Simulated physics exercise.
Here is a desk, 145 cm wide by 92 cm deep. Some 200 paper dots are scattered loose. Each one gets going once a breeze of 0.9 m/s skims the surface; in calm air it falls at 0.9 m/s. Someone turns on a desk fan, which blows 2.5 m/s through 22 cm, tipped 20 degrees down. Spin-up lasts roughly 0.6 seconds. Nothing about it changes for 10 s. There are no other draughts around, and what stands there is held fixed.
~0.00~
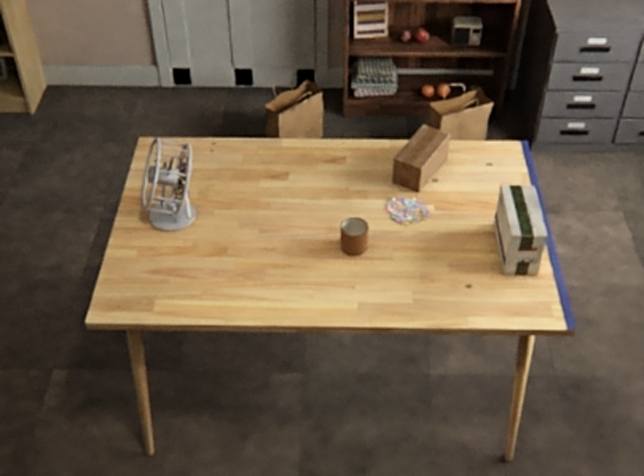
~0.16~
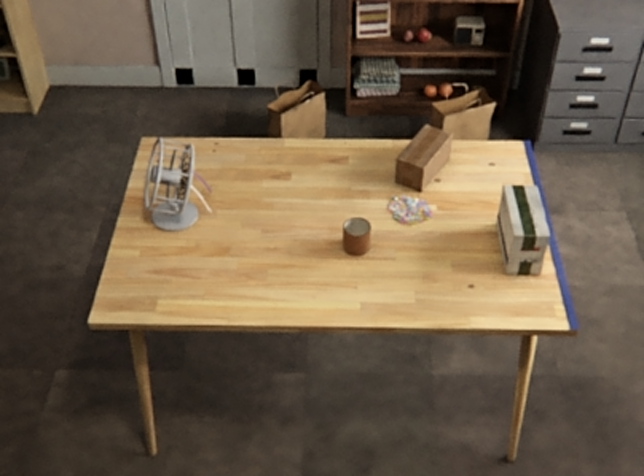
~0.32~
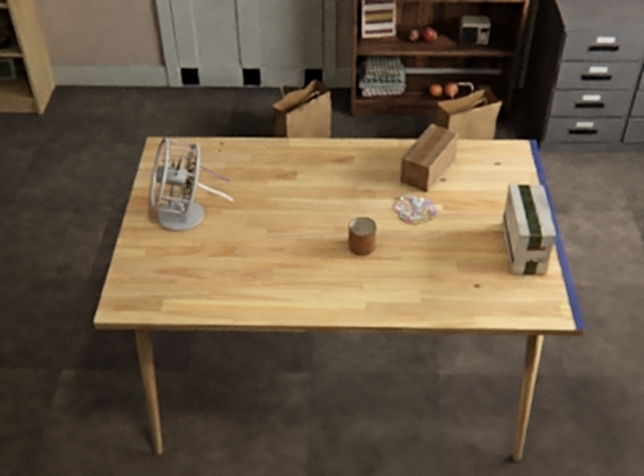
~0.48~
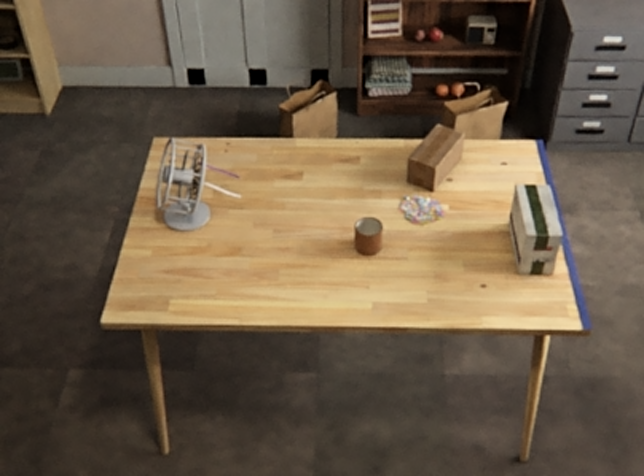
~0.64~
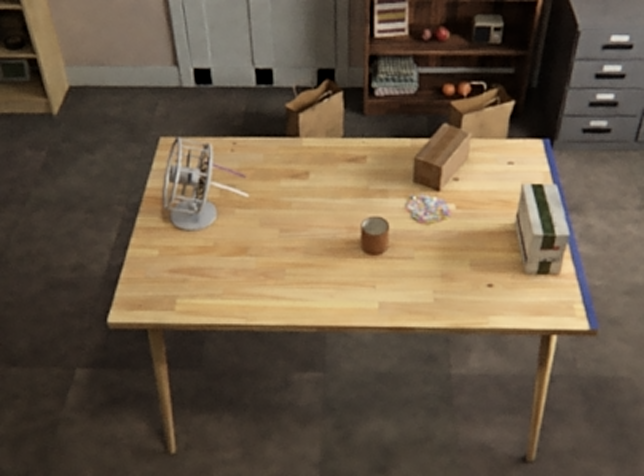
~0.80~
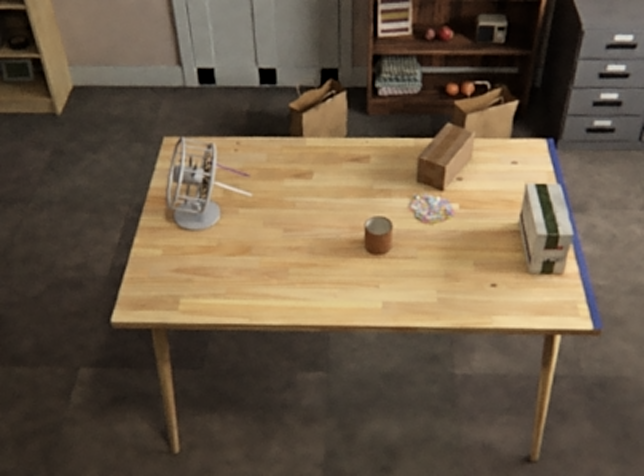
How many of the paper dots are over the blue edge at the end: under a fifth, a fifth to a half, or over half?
Share over blue edge = above one half.
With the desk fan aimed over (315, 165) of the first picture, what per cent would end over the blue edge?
Then about 60 per cent.
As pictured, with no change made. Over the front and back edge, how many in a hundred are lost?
Roughly 30 per cent at the front edge and 0 per cent at the back edge.
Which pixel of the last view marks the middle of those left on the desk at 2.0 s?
Approx. centre at (520, 229) px.
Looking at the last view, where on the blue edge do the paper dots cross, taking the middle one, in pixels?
The middle crossing sits close to (570, 204) in the last picture.
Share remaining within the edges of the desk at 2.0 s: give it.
I'd put it near 20 per cent.
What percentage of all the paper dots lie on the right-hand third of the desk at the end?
About 2 percent.
After 2.0 s, 64 % are over the blue edge; the middle of those still in play is near (520, 229); 68 % have settled or left.
After 3.2 s, 66 % are over the blue edge; 90 % have settled or left.
After 5.5 s, 67 % are over the blue edge; 94 % have settled or left.
After 10.0 s, at the end, 69 % are over the blue edge.
